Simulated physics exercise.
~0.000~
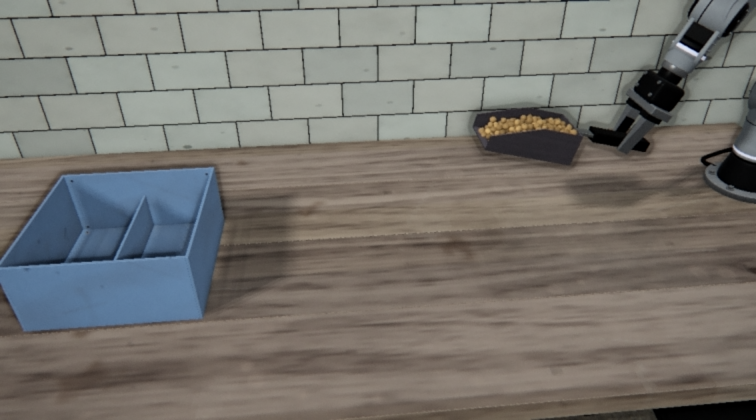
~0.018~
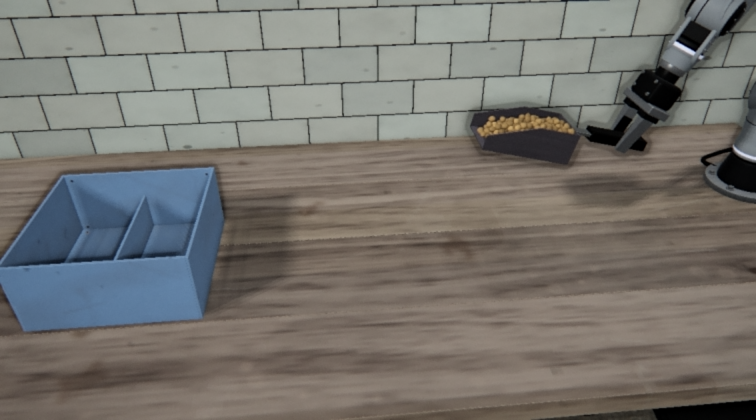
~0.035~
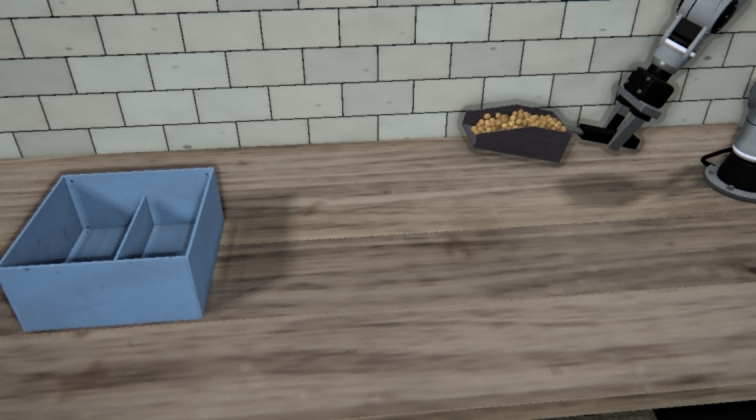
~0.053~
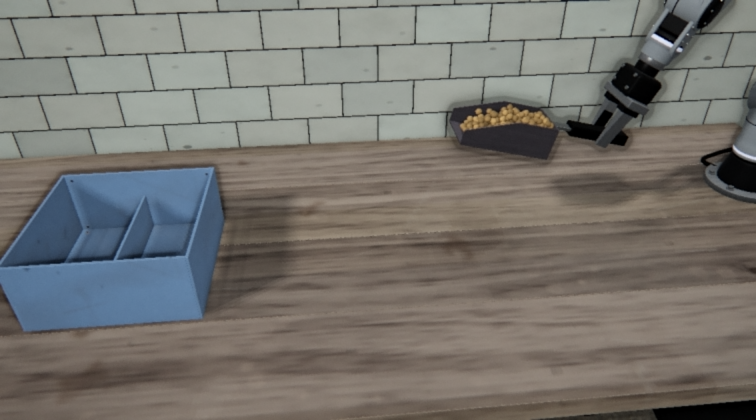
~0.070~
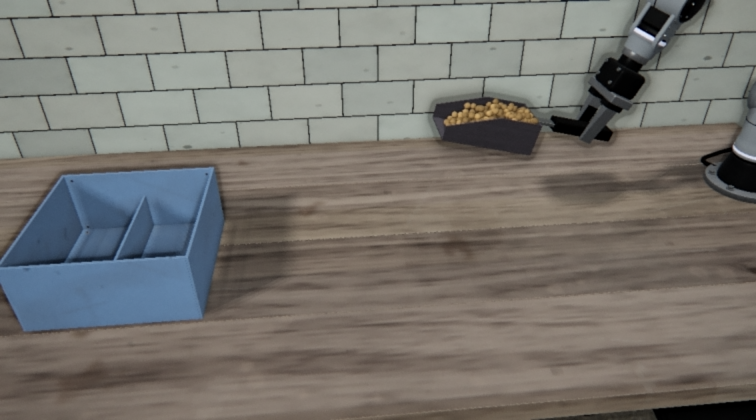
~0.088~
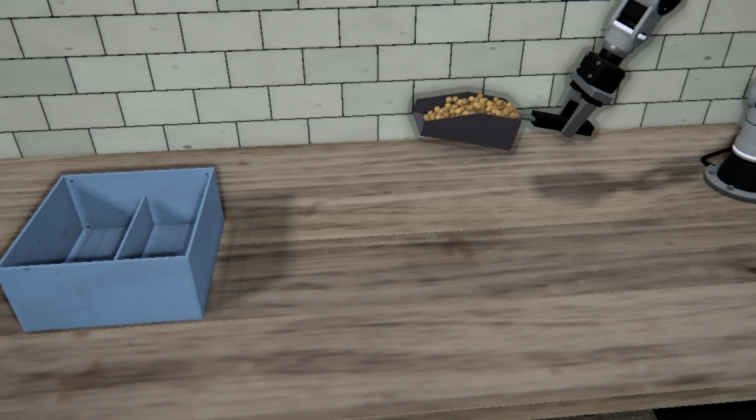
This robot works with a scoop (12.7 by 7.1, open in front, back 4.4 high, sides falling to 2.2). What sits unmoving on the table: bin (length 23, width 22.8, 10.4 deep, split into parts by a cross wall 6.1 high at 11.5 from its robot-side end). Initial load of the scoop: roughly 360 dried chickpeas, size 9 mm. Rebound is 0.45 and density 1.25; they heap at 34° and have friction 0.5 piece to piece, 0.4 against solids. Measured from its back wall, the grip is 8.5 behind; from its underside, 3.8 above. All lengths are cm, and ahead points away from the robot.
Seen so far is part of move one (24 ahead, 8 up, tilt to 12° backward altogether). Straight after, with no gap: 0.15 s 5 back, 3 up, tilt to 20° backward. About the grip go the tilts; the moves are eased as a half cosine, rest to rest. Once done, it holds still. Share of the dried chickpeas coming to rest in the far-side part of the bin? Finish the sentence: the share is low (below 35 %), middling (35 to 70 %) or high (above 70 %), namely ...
The share is middling, 35 to 70 %.
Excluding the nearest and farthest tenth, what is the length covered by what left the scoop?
I'd say close to 34 cm.
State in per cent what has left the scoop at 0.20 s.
Share gone: Around 5 %.
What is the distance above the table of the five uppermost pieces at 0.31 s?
About 34 cm.
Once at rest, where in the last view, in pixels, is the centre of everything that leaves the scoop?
(98, 266).
After 0.20 s, tilted 12° backward, highest piece 30 above the table; 335 on the scoop, 21 in flight or on a rim.
After 0.31 s, tilted 18° backward, highest piece 34 above the table; 49 on the scoop, 307 in flight or on a rim.
After 0.56 s, tilted 20° backward, highest piece 33 above the table; 179 in the far-side part, 60 in the robot-side part, 42 on the scoop, 14 on the table or floor, 61 in flight or on a rim.
After 1.61 s, tilted 20° backward, highest piece 31 above the table; 182 in the far-side part, 76 on the table or floor, 56 in the robot-side part, 42 on the scoop.
At rest, 182 in the far-side part, 76 on the table or floor, 56 in the robot-side part, 42 on the scoop. That is 51 % in the far-side part of the bin.
